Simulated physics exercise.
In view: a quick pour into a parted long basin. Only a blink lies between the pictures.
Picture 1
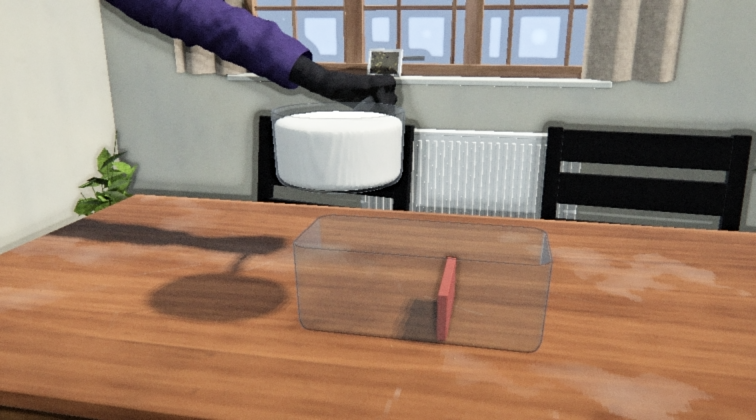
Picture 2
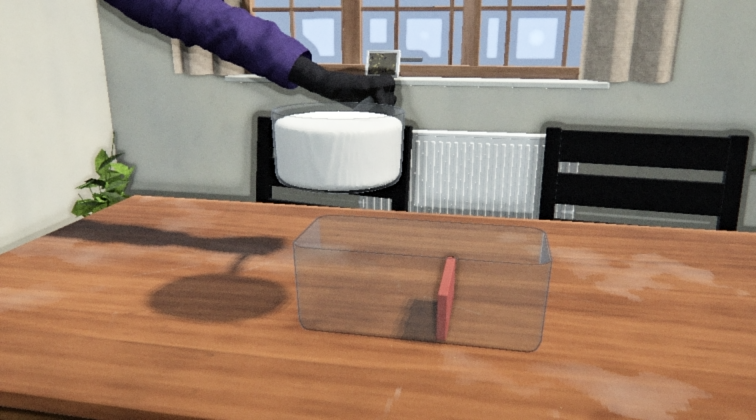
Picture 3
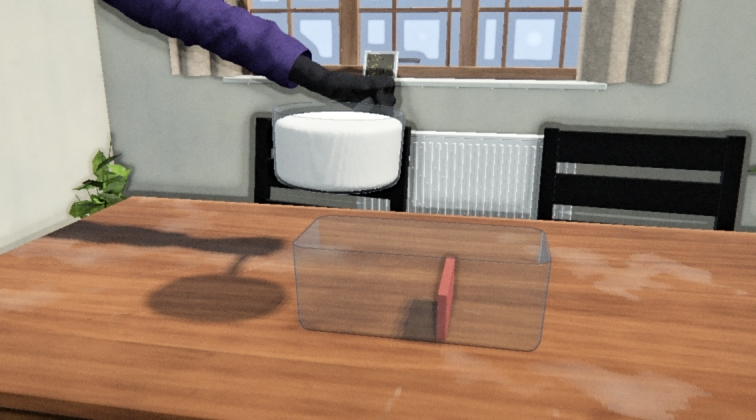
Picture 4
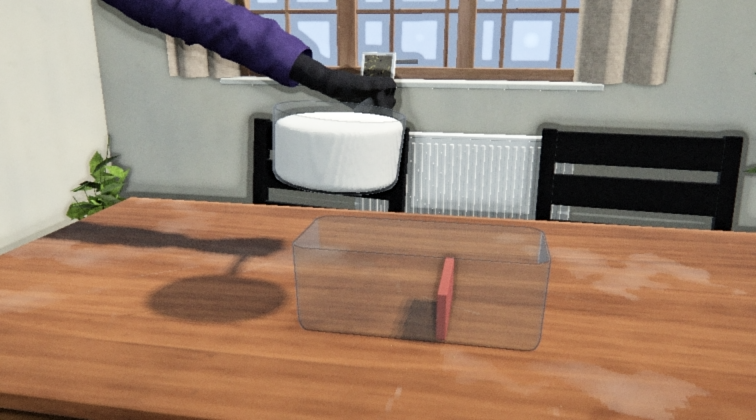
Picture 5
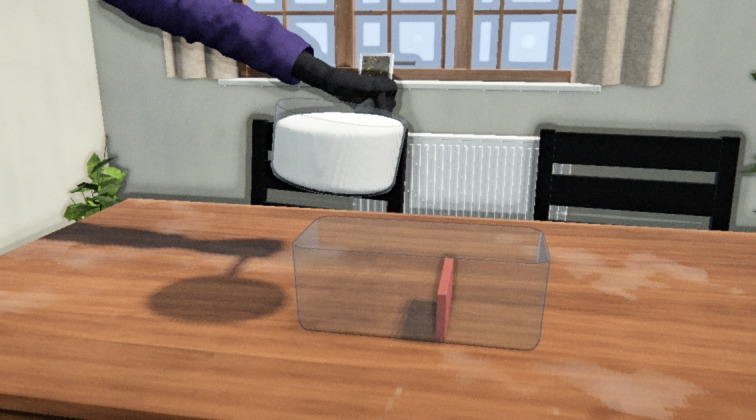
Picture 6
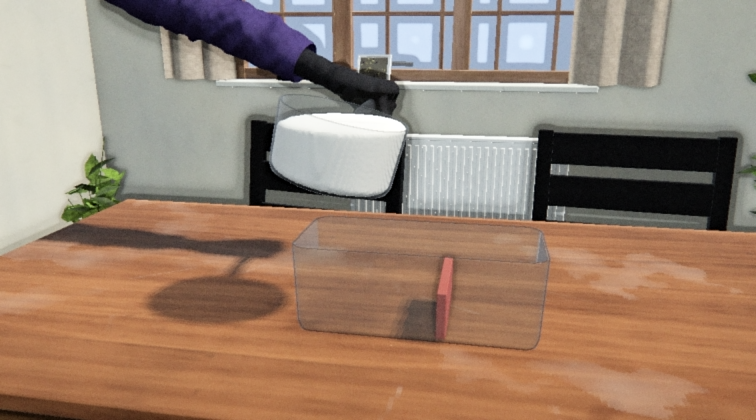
A black-gloved hand in a purple sleeve held a clear round container of milk above a long see-through basin with a red divider, then slowly tilted the container slightly to the right.
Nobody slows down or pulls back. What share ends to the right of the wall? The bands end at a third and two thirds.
It comes to between a third and two thirds.
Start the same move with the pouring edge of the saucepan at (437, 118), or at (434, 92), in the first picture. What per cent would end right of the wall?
In turn 60 and 60 in a hundred.
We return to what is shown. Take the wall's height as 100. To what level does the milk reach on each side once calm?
The left part 50 per cent, the right part 70.
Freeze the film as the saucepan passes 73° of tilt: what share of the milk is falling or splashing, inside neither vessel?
Some 30 per cent.
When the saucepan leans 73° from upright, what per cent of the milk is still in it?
Roughly 50 in a hundred.
A moment on, the saucepan is tipped part way and 49 per cent is still to pour, 4 is left of the wall and 19 right of it.
Next, the saucepan is tipped right over and 6 per cent is still to pour, 42 is left of the wall and 40 right of it.
Then the saucepan is tipped right over and 0 per cent is still to pour, 52 is left of the wall and 43 right of it.
Later the saucepan is tipped right over and 0 per cent is still to pour, 52 is left of the wall and 43 right of it.
At rest 52 per cent lies left of the wall, 43 right of it and 4 outside.
